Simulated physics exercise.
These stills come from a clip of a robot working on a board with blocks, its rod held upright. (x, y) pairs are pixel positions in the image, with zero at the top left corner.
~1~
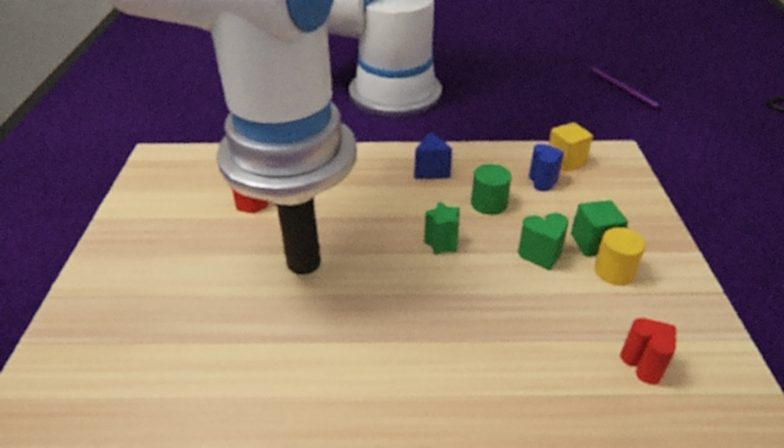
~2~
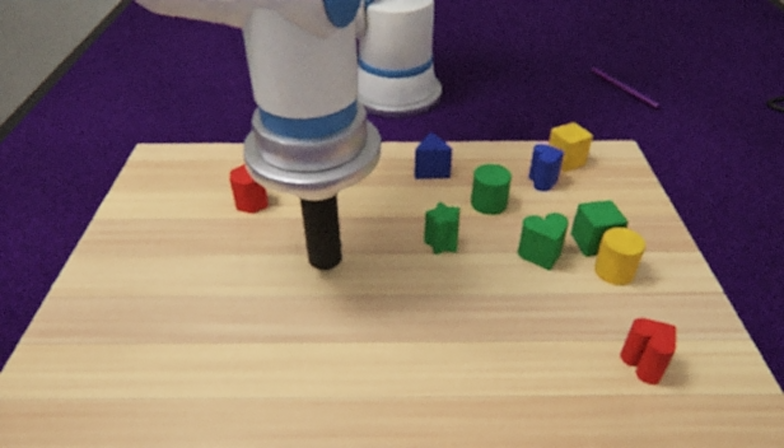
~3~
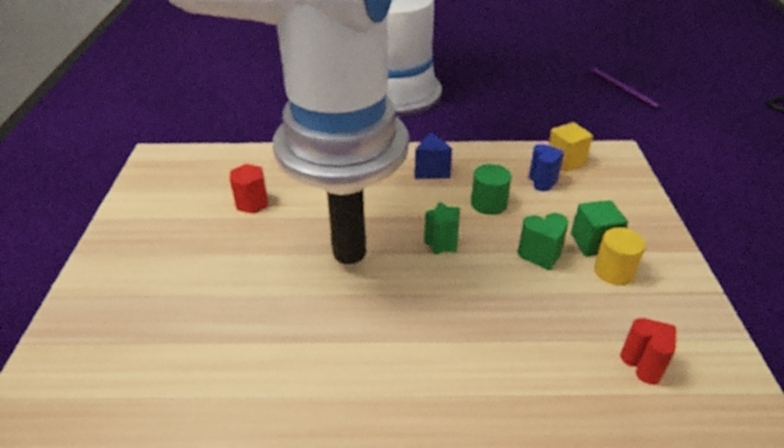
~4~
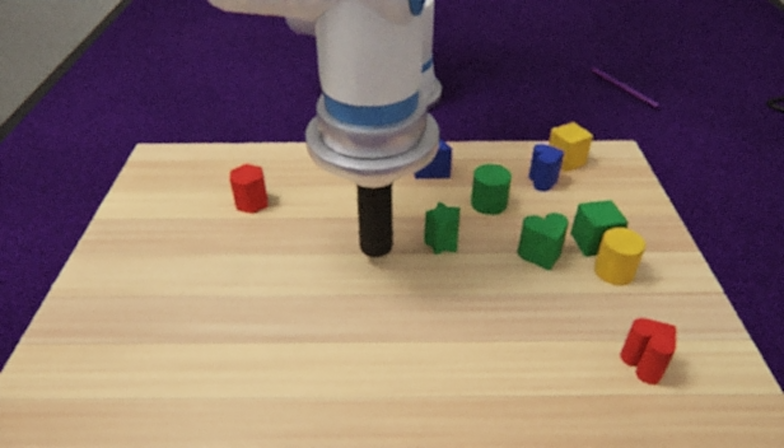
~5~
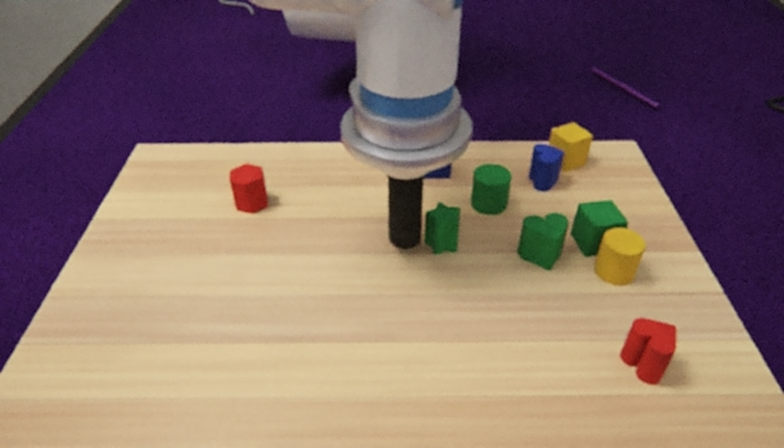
A white robot arm with a black rod slid steadily right across a wooden board, moving from near the red block to just beside the green star-shaped block, while all the colored blocks stayed still.
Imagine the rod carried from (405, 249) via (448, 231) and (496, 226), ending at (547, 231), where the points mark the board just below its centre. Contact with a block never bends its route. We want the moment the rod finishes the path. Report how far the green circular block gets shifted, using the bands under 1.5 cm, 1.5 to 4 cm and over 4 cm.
My prediction: Under 1.5 cm.
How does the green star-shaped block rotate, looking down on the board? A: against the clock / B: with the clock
B (with the clock)
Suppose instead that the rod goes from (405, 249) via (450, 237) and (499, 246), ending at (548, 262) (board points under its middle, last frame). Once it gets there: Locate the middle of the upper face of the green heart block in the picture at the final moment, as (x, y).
I think it will end close to (624, 242).
The first path, step by step. One third of the way, rod (449, 221); green star-shaped block (479, 209), turned 55° clockwise.
Two thirds of the way, rod (498, 216); green star-shaped block (507, 214), turned 115° clockwise.
At the end, rod (550, 221); green star-shaped block (509, 214), turned 140° clockwise; green circular block still; green heart block (550, 226), turned 10° anticlockwise.
